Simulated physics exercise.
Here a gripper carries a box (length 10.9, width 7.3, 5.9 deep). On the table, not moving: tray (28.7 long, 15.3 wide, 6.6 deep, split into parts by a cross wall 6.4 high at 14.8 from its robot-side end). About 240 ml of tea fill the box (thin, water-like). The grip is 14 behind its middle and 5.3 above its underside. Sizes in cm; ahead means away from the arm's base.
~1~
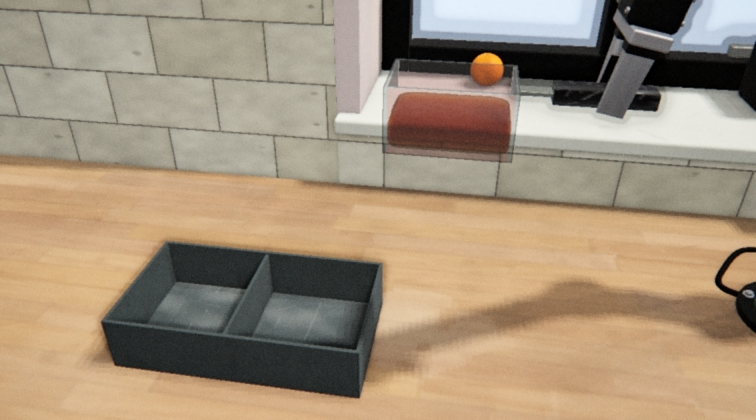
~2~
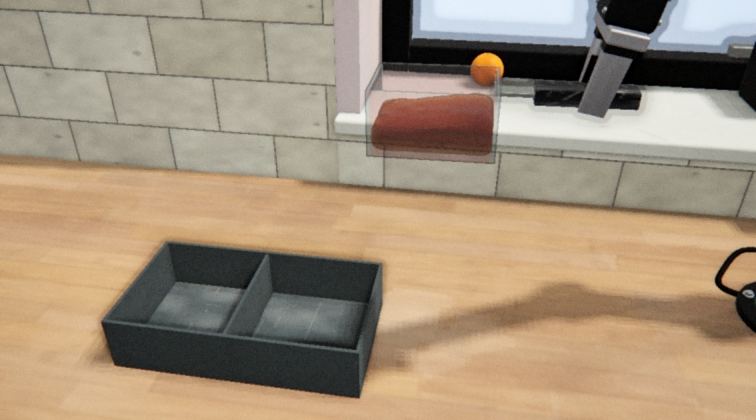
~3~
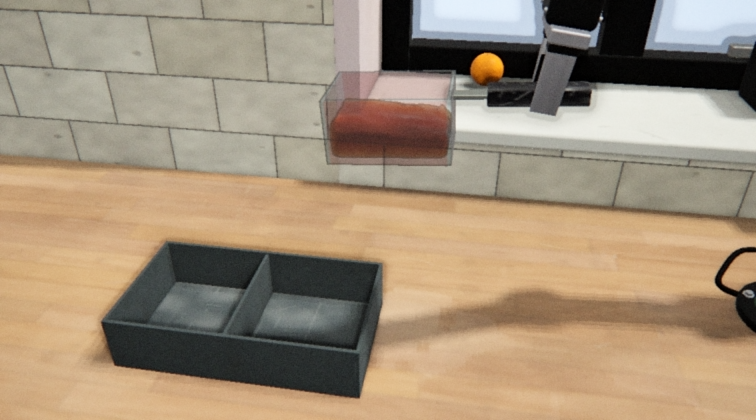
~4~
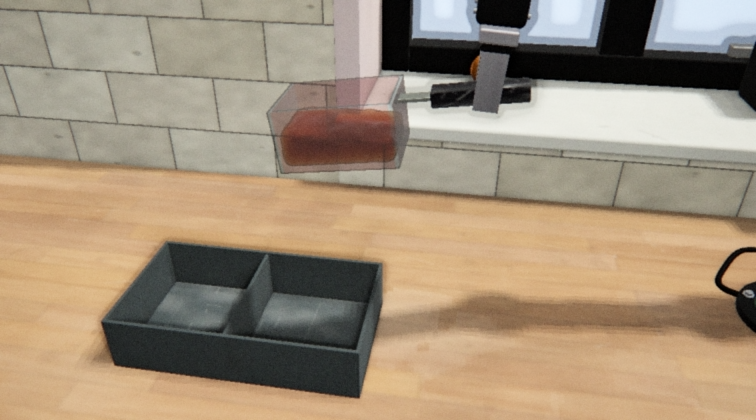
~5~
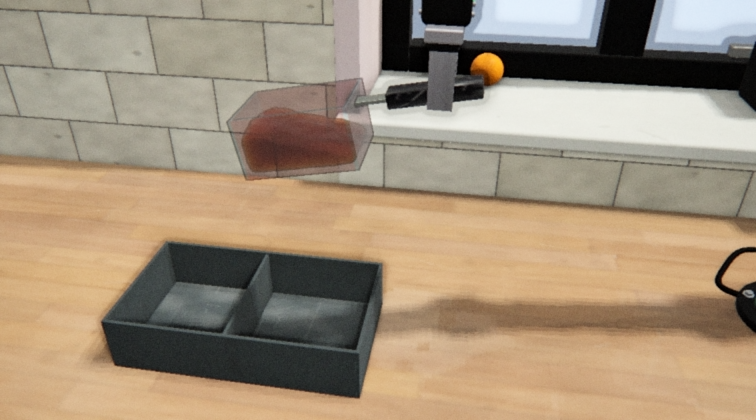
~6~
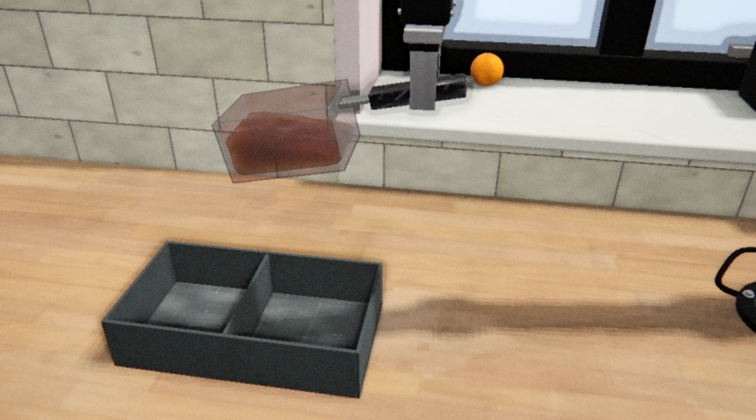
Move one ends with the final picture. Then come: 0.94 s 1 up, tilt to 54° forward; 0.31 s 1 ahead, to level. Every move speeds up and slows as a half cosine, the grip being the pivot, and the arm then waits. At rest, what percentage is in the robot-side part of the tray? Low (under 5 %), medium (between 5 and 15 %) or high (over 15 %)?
In the robot-side part of the tray the share is high, over 15 %.
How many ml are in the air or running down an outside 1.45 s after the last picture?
About 10 ml.
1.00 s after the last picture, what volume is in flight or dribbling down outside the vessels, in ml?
About 20 ml.
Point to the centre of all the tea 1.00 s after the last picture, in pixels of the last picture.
Near (317, 246).
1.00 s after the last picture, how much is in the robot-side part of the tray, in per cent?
Near 30 %.
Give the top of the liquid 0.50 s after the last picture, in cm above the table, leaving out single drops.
Up to some 24 cm.
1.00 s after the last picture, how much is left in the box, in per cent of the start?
Near 65 %.
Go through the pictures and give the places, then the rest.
In the first picture, box floor at (449, 136), level; upper third of the tea around (451, 110), from x 390 to 510, top at y 95; 245 ml in the box.
In the second picture, box floor at (434, 138), tilted 1° forward; upper third of the tea around (452, 112), from x 375 to 490, top at y 95.
In the third picture, box floor at (394, 143), tilted 4° forward; upper third of the tea around (386, 117), from x 330 to 450, top at y 100.
In the fourth picture, box floor at (347, 149), tilted 8° forward; upper third of the tea around (346, 124), from x 280 to 400, top at y 105.
In the fifth picture, box floor at (311, 154), tilted 11° forward; upper third of the tea around (291, 128), from x 240 to 365, top at y 110.
In the sixth picture, box floor at (298, 155), tilted 12° forward; upper third of the tea around (282, 130), from x 225 to 355, top at y 110; 245 ml in the box.
Then, 0.50 s after the last picture, tilted 35° forward, liquid up to 25 above the table; 240 ml in the box, 5 ml in the air or running down outside.
Then, 1.00 s after the last picture, tilted 49° forward, liquid up to 32 above the table; 160 ml in the box, 70 ml in the robot-side part, 20 ml in the air or running down outside.
Then, 1.45 s after the last picture, level, liquid up to 35 above the table; 150 ml in the box, 80 ml in the robot-side part, 5 ml on the table or floor, 10 ml in the air or running down outside.
Then, 2.25 s after the last picture, level, liquid up to 32 above the table; 150 ml in the box, 80 ml in the robot-side part, 10 ml in the far-side part, 5 ml on the table or floor.
Final state, 150 ml in the box, 80 ml in the robot-side part, 10 ml in the far-side part, 5 ml on the table or floor. That is 33 % in the robot-side part of the tray.
